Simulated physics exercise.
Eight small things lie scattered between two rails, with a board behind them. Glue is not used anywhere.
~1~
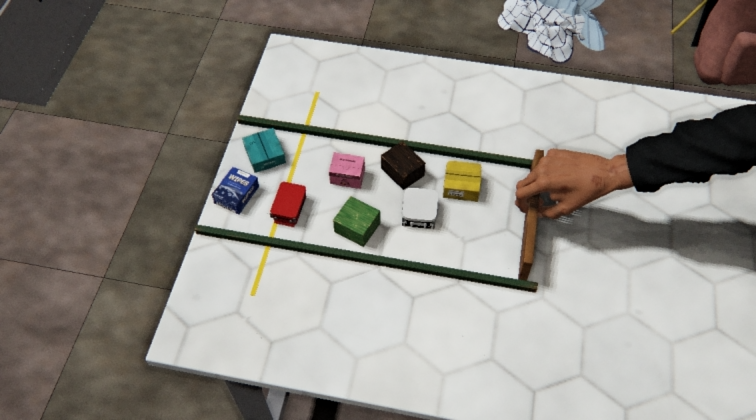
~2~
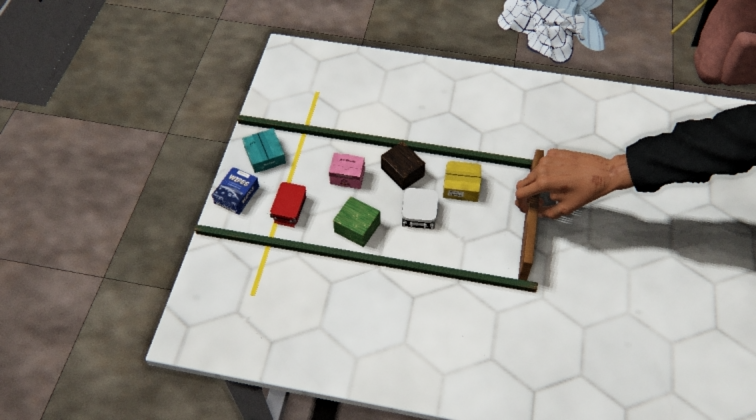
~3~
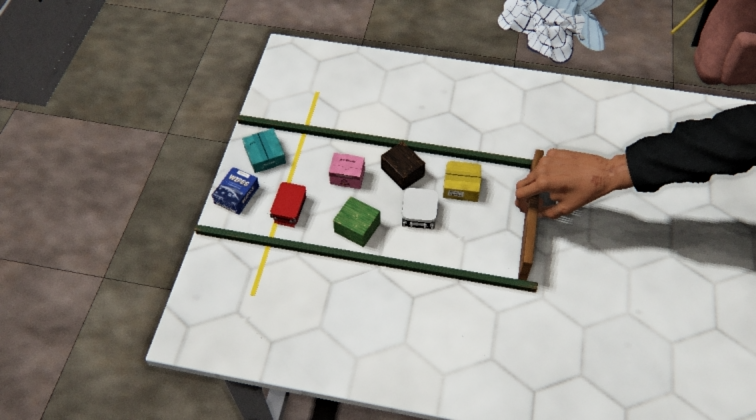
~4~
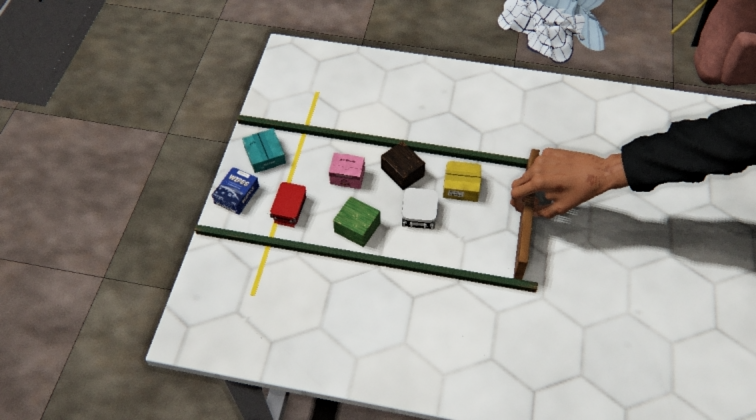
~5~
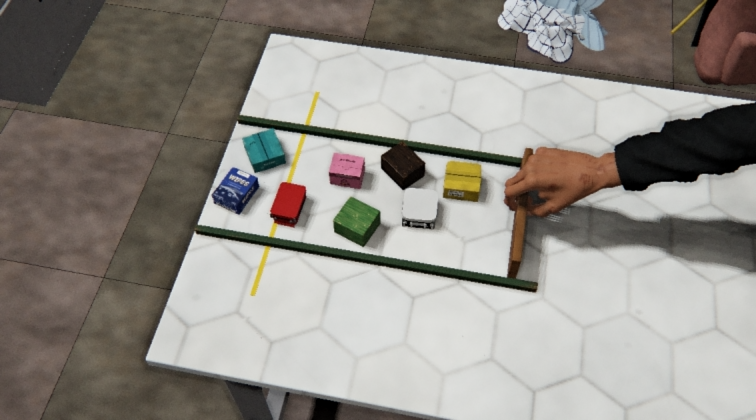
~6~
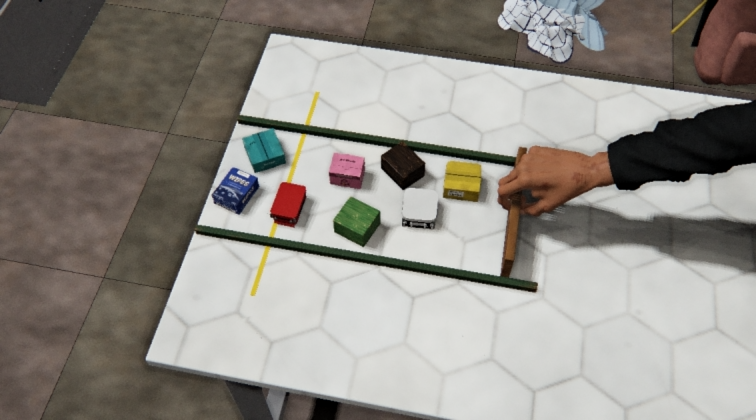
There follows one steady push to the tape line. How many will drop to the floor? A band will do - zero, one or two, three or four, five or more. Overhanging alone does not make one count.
Answer - one or two.
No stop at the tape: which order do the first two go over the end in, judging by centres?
First comes the turquoise box, followed by the blue box.
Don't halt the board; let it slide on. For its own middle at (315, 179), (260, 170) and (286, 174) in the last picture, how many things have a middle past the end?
The counts would come out as 0, 5 and 2.
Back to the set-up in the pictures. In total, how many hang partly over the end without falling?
The number overhanging is 1.
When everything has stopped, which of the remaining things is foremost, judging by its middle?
The blue box.
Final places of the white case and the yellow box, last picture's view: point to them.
Near (272, 179) and (279, 151).
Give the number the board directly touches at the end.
It adds up to 3.
Soon after, none off yet; blue box at rest near (236, 190); turquoise box at rest near (264, 151); red case at rest near (289, 205).
At rest, the number that fall off is one or two; fallen, turquoise box.
